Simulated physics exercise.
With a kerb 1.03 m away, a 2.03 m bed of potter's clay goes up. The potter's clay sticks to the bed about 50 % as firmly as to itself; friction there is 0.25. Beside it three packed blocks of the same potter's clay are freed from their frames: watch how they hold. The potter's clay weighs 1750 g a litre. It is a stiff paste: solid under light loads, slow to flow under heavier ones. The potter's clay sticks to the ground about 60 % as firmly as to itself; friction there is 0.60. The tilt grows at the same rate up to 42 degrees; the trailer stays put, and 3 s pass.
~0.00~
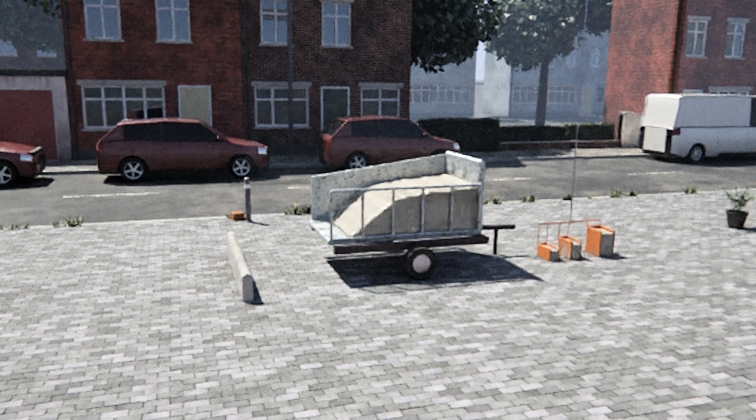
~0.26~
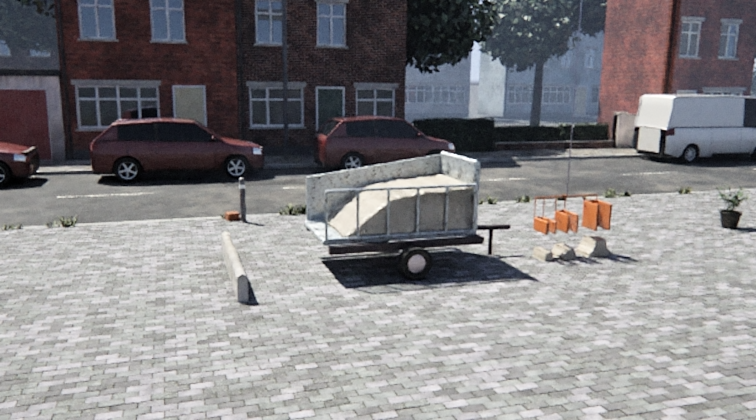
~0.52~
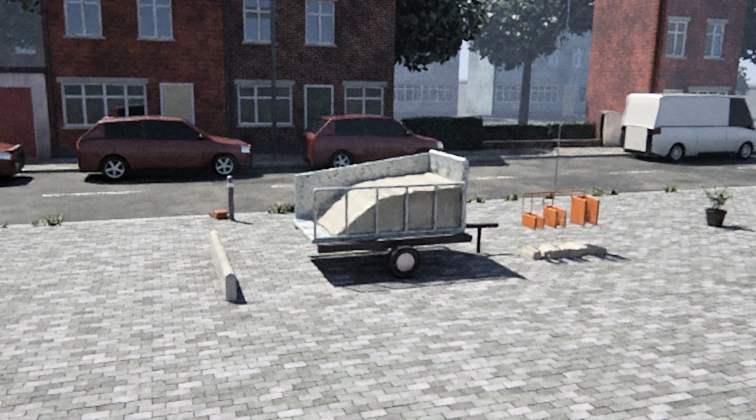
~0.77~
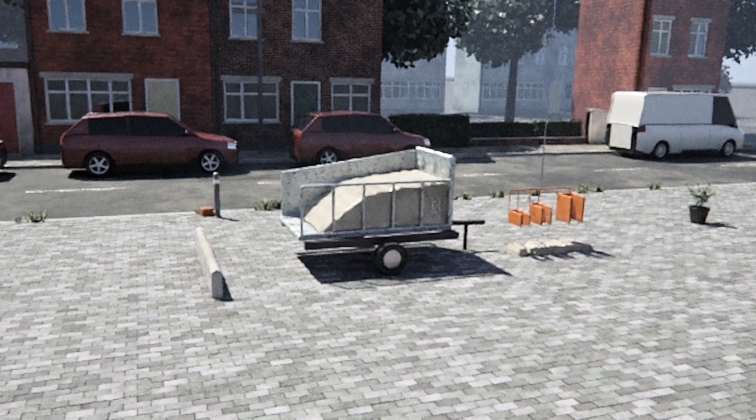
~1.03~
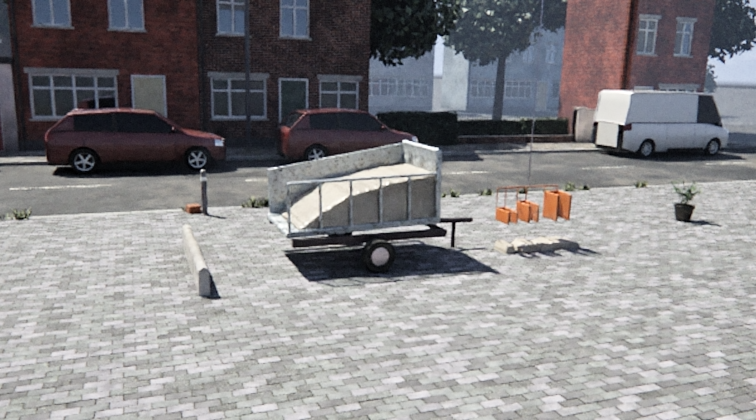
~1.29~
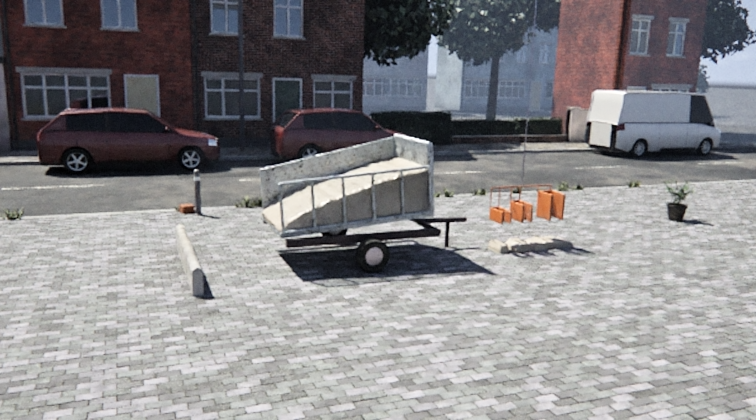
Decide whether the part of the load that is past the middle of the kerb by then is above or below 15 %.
The part of the load that is past the middle of the kerb by then is below 15 %.
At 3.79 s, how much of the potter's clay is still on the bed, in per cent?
Some 18 per cent.
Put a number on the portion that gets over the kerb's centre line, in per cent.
Near 1 %.
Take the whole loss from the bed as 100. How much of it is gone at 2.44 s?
Some 30 per cent.
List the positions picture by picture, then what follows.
The first frame shows top of the high end at (480, 164), tilt 0 degrees; foremost bit of the potter's clay at (353, 235); block heights 15 cm, 23 cm, 36 cm (left to right).
The second frame shows top of the high end at (475, 164), tilt 0 degrees; foremost bit of the potter's clay at (348, 235); block heights 13 cm, 16 cm, 26 cm (left to right).
The third frame shows top of the high end at (463, 162), tilt 0 degrees; foremost bit of the potter's clay at (337, 234); block heights 12 cm, 13 cm, 13 cm (left to right).
The fourth frame shows top of the high end at (450, 159), tilt 0 degrees; foremost bit of the potter's clay at (323, 231); block heights 12 cm, 13 cm, 13 cm (left to right).
The fifth frame shows top of the high end at (436, 152), tilt 2 degrees; foremost bit of the potter's clay at (303, 228); block heights 12 cm, 13 cm, 13 cm (left to right).
The sixth frame shows top of the high end at (428, 145), tilt 4 degrees; foremost bit of the potter's clay at (283, 229); block heights 12 cm, 13 cm, 13 cm (left to right).
After 2.44 s, the tilt is 16 degrees, 67 % is on the bed and 0 % past the kerb's middle.
After 3.79 s, the tilt is 29 degrees, 17 % is on the bed and 0 % past the kerb's middle.
After 5.15 s, the tilt is 42 degrees, none is on the bed and 1 % past the kerb's middle.
After 6.50 s, the tilt is 42 degrees, none is on the bed and 1 % past the kerb's middle.
After 8.20 s, the tilt is 42 degrees, none is on the bed and 1 % past the kerb's middle.
